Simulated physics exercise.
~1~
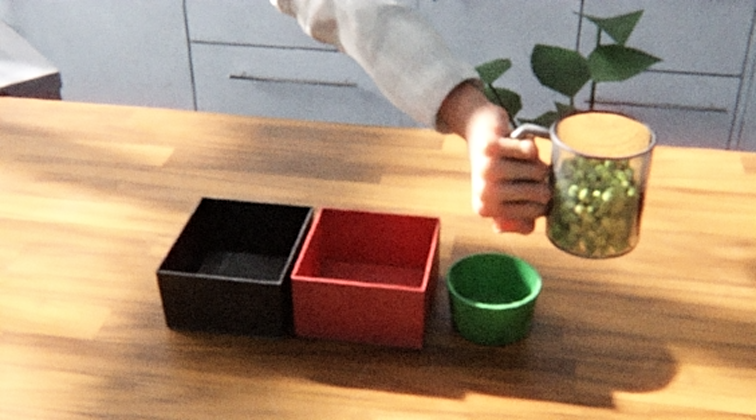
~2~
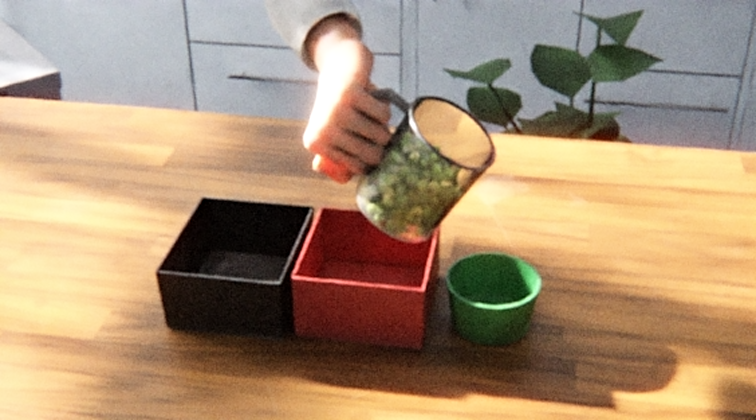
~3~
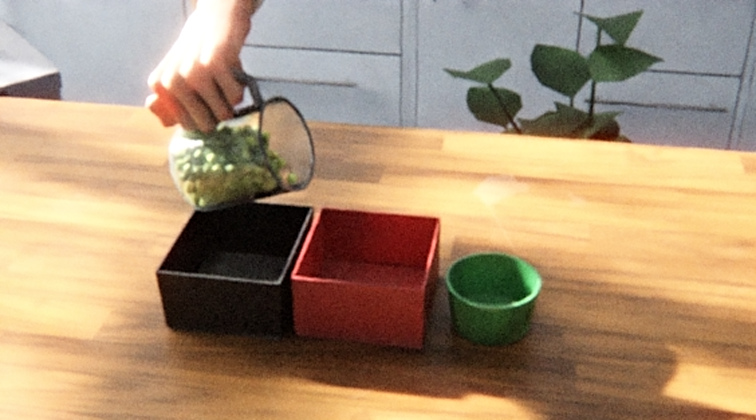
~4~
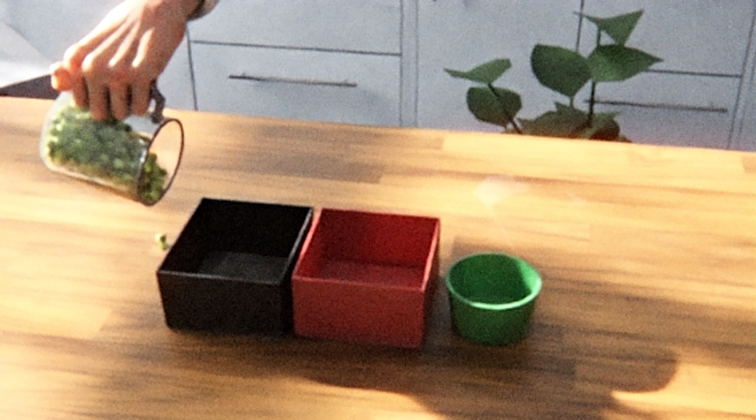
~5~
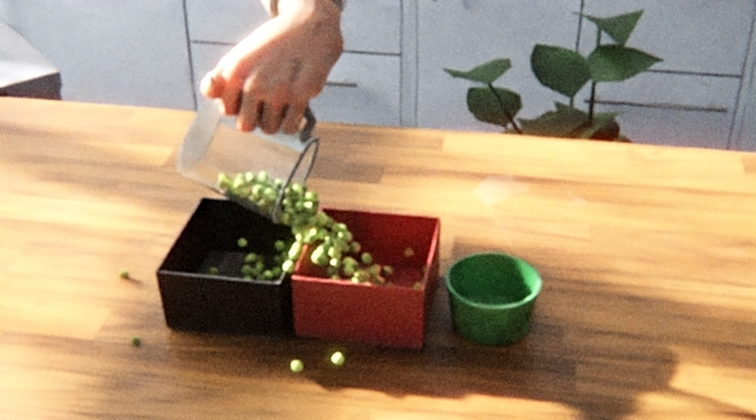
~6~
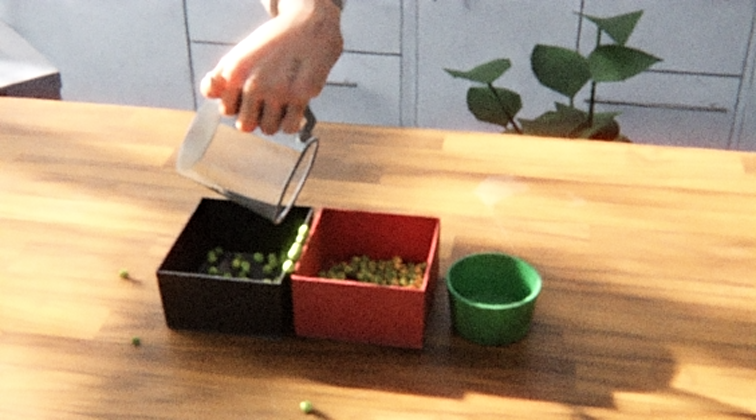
On a wooden counter, a hand sweeping a glass mug left, then right, pouring peas into black and red boxes, some scattering outside.
